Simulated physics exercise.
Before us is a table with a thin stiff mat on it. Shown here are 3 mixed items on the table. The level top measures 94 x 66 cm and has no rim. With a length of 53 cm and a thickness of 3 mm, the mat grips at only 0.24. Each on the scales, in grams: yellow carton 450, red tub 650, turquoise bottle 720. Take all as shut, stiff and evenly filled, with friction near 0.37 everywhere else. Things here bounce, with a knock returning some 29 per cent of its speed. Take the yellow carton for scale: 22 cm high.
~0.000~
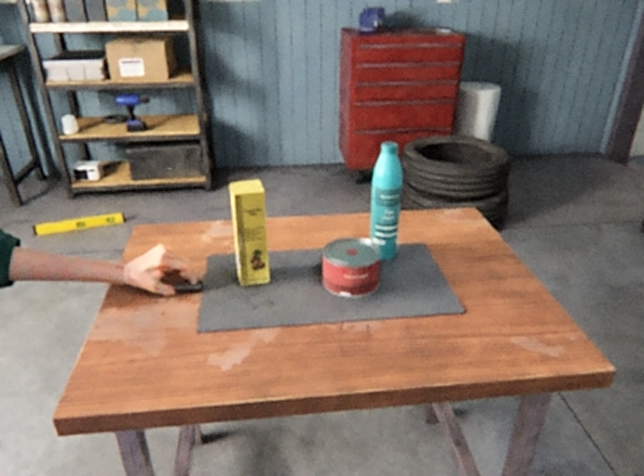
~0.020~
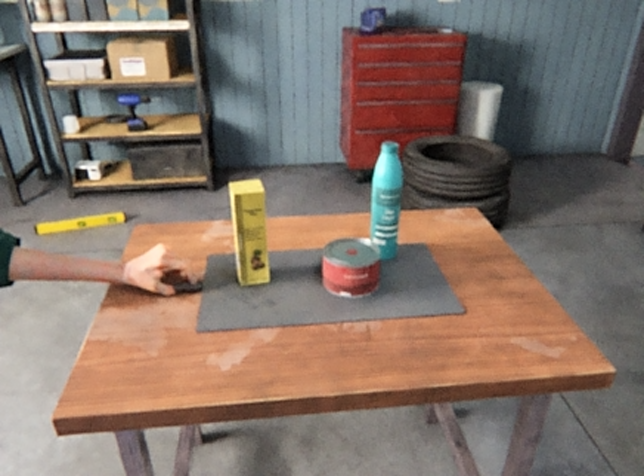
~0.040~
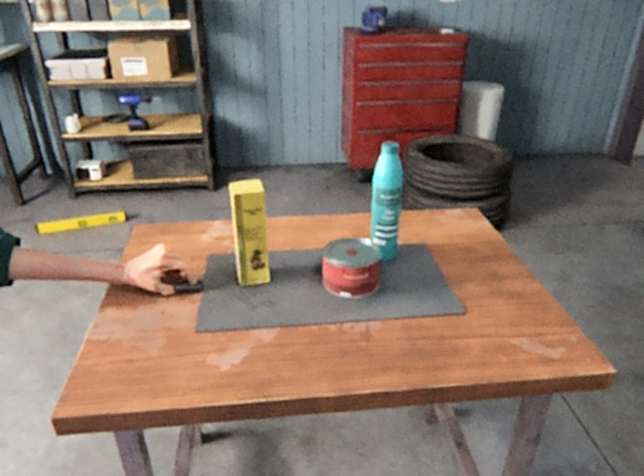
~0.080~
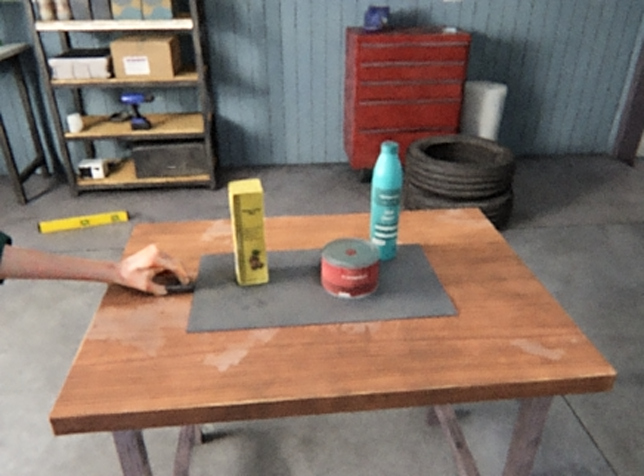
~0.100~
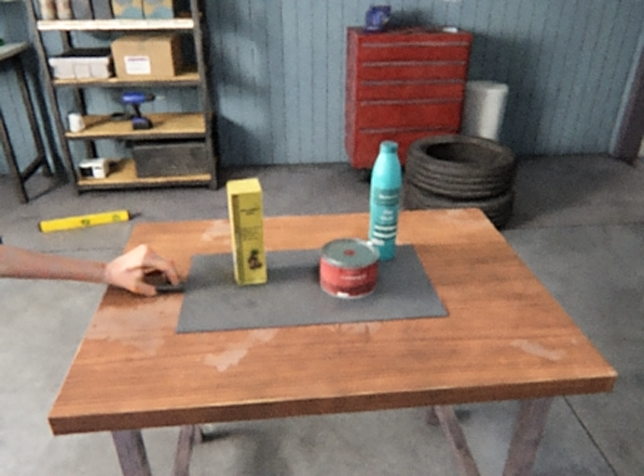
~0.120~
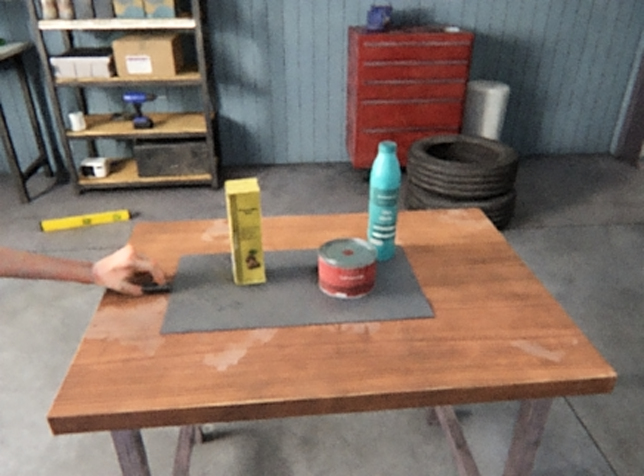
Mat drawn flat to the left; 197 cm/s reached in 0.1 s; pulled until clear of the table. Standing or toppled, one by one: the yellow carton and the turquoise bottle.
My prediction: The yellow carton is felled; the turquoise bottle is unbowed.
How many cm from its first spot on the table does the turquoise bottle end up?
I'd say about 3 cm between start and finish.
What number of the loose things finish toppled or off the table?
My answer is 1.
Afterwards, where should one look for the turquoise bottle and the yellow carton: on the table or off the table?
The turquoise bottle stays within bounds; the yellow carton winds up out of bounds.
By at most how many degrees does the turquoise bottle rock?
About 8°.
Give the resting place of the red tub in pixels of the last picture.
Roughly at (314, 270) in the last picture.
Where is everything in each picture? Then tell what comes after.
In the first picture, mat pulled 0 cm; yellow carton (250, 234); turquoise bottle (386, 202).
In the second picture, mat pulled 0 cm; red tub (351, 267).
In the third picture, mat pulled 0 cm; red tub (351, 267).
In the fourth picture, mat pulled 2 cm; red tub (350, 267).
In the fifth picture, mat pulled 4 cm; red tub (349, 267).
In the sixth picture, mat pulled 6 cm; yellow carton (246, 233); turquoise bottle (384, 202).
After 0.52 s, mat pulled 85 cm; yellow carton moved 21 cm near (148, 239); turquoise bottle 6° off upright near (368, 203); red tub moved 8 cm.
After 1.12 s, mat pulled 102 cm; yellow carton now off the table; turquoise bottle moved 3 cm near (373, 204); red tub moved 8 cm.
In the end (2.2 s), off the table and tipped over, yellow carton; not toppled but over 6 cm from the start, red tub; turquoise bottle under 6 cm from the start. At the end, from the last picture's camera, turquoise bottle near (374, 204).
